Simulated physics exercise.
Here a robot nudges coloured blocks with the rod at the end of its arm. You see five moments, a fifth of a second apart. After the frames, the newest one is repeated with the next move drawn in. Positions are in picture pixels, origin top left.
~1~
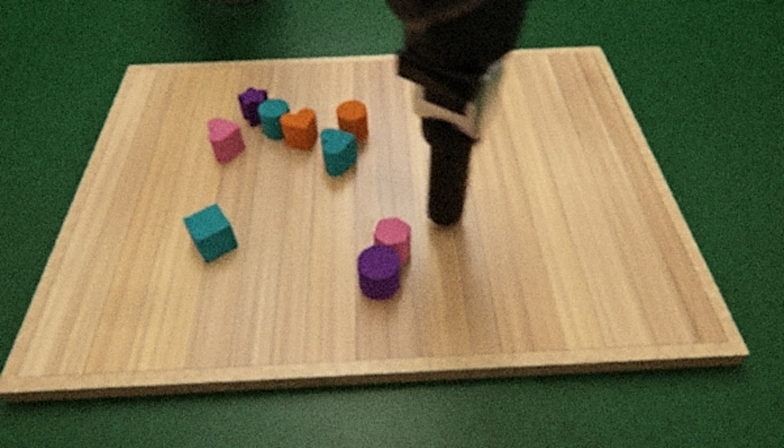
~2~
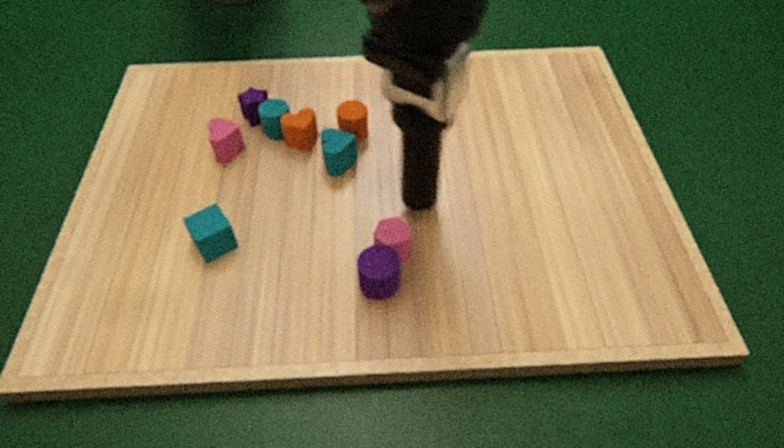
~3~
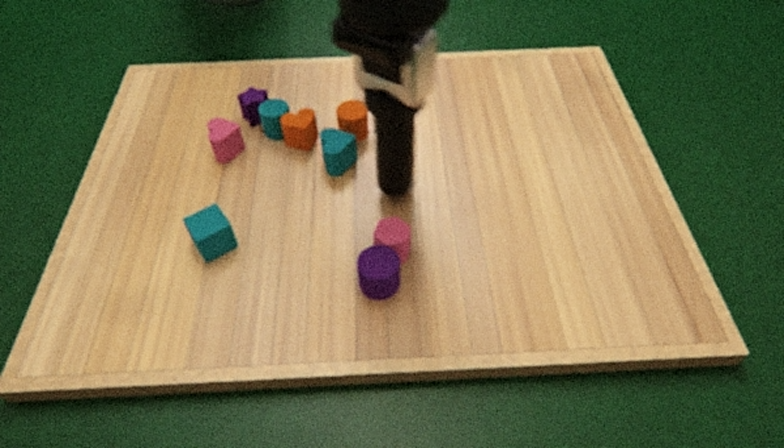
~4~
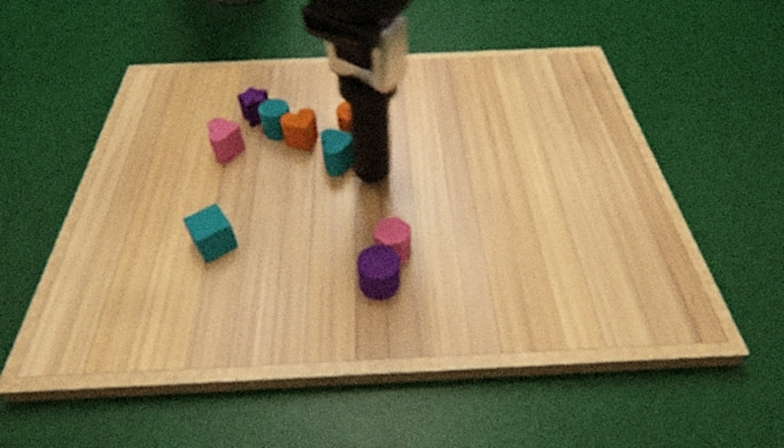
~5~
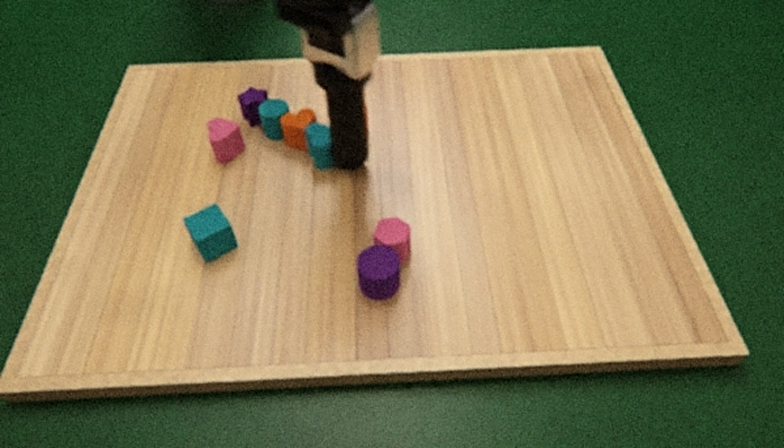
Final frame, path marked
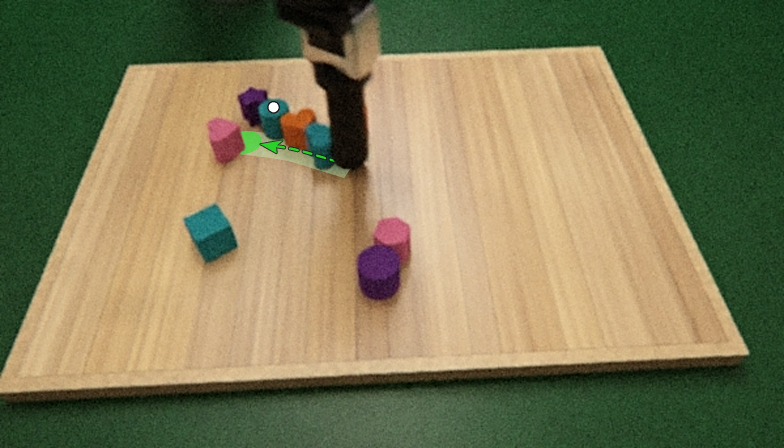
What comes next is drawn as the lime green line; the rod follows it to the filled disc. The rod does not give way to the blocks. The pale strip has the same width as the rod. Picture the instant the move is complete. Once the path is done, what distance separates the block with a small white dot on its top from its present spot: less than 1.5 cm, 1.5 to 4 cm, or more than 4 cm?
Past 4 cm.
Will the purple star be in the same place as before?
My answer is no.
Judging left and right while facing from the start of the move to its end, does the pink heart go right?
No, I don't think so.
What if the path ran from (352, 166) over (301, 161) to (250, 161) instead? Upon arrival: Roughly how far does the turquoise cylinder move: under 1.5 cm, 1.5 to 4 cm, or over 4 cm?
The shift is from 1.5 to 4 cm.
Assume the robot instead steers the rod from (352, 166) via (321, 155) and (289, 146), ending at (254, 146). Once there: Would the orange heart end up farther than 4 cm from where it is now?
Yes, it checks out.
Path on the board, from (352, 166) via (299, 150), ending at (244, 142); the dot is on the turquoise cylinder.
The first path, step by step. One third of the way, rod (314, 146); purple star (237, 86); turquoise cylinder (262, 93); orange heart (276, 110), turned 75° clockwise; turquoise heart (280, 129), turned 20° anticlockwise.
Two thirds of the way, rod (279, 138); pink heart (208, 129), turned 20° anticlockwise; purple star (231, 84); turquoise cylinder (257, 86); orange heart (266, 103), turned 105° clockwise; turquoise heart (243, 126), turned 25° anticlockwise.
At the end, rod (242, 133); pink heart (181, 133), turned 85° anticlockwise; purple star (231, 84); turquoise cylinder (259, 81); orange heart (257, 98), turned 175° clockwise; turquoise heart (206, 121), turned 25° anticlockwise.
